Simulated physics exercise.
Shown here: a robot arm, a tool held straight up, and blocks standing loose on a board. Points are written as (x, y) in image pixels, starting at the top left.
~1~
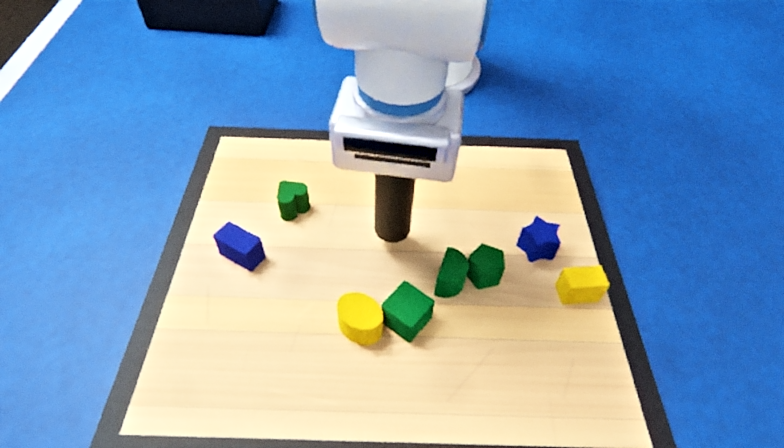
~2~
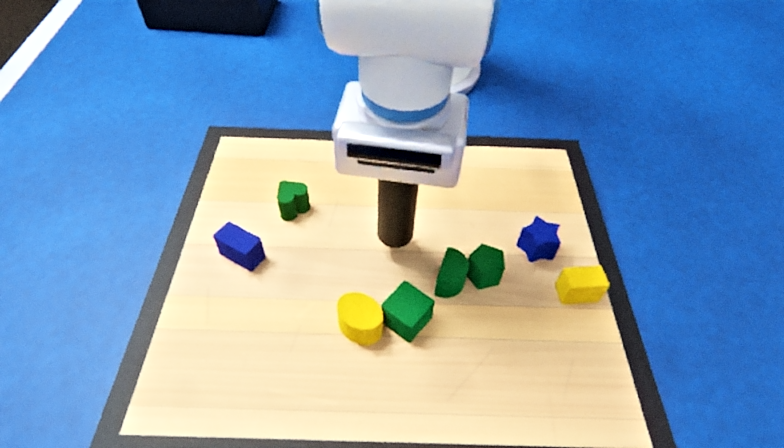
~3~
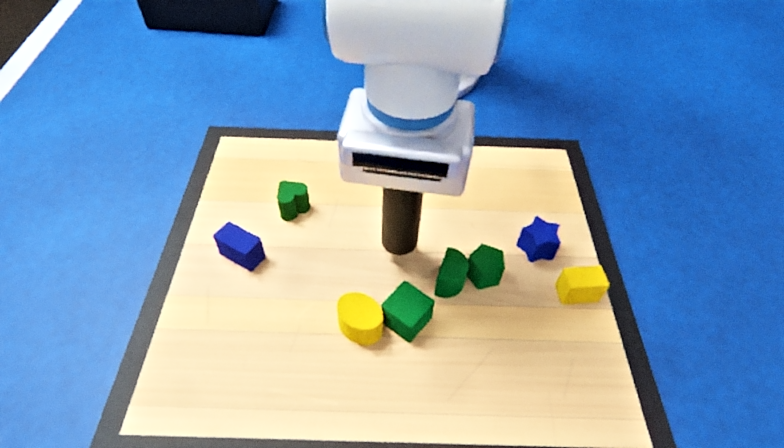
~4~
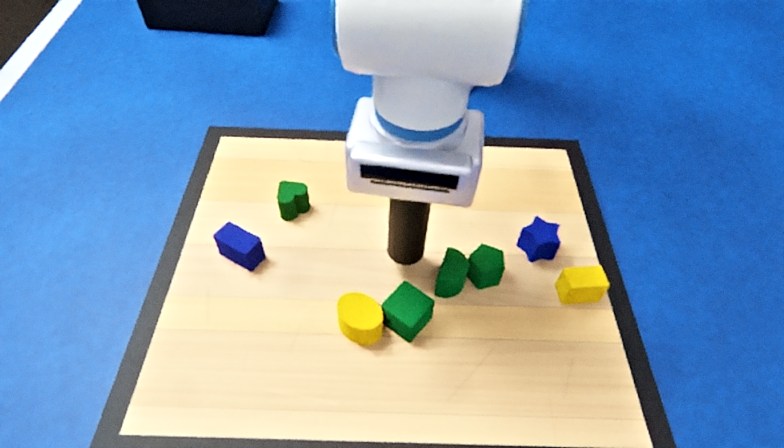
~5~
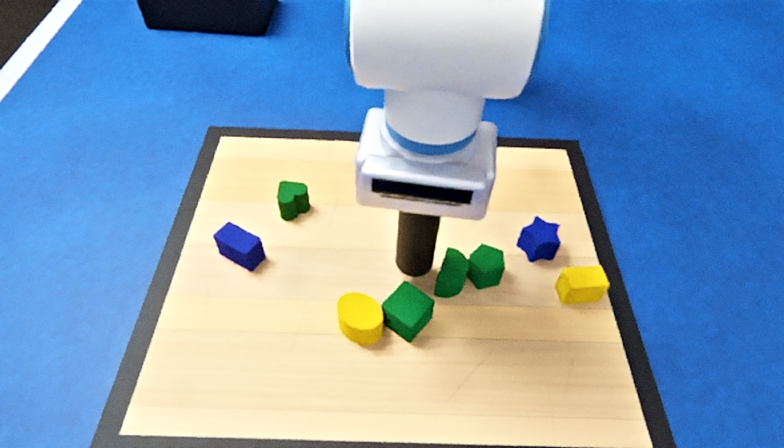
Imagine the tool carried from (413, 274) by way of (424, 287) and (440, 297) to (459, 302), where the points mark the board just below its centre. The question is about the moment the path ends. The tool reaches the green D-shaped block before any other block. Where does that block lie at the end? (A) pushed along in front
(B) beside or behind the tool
A: Pushed along in front.
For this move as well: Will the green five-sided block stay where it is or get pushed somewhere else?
That block is going to get moved.
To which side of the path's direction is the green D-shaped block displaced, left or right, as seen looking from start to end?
It goes toward the left-hand side.
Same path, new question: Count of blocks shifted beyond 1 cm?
My guess is two.
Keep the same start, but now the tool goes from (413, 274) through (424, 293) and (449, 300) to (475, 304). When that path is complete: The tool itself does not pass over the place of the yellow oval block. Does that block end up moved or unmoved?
It will remain on its spot.
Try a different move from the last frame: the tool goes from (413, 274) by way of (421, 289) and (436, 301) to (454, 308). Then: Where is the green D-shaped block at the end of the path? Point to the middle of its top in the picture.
It comes to (482, 274).
On the path given first. Halfway along, tool at (435, 281); green D-shaped block at (465, 269), turned 40° anticlockwise; green five-sided block at (491, 256).
At the end, tool at (463, 290); green square piece not moved; green D-shaped block at (492, 273), turned 60° anticlockwise; green five-sided block at (507, 252), turned 25° anticlockwise.
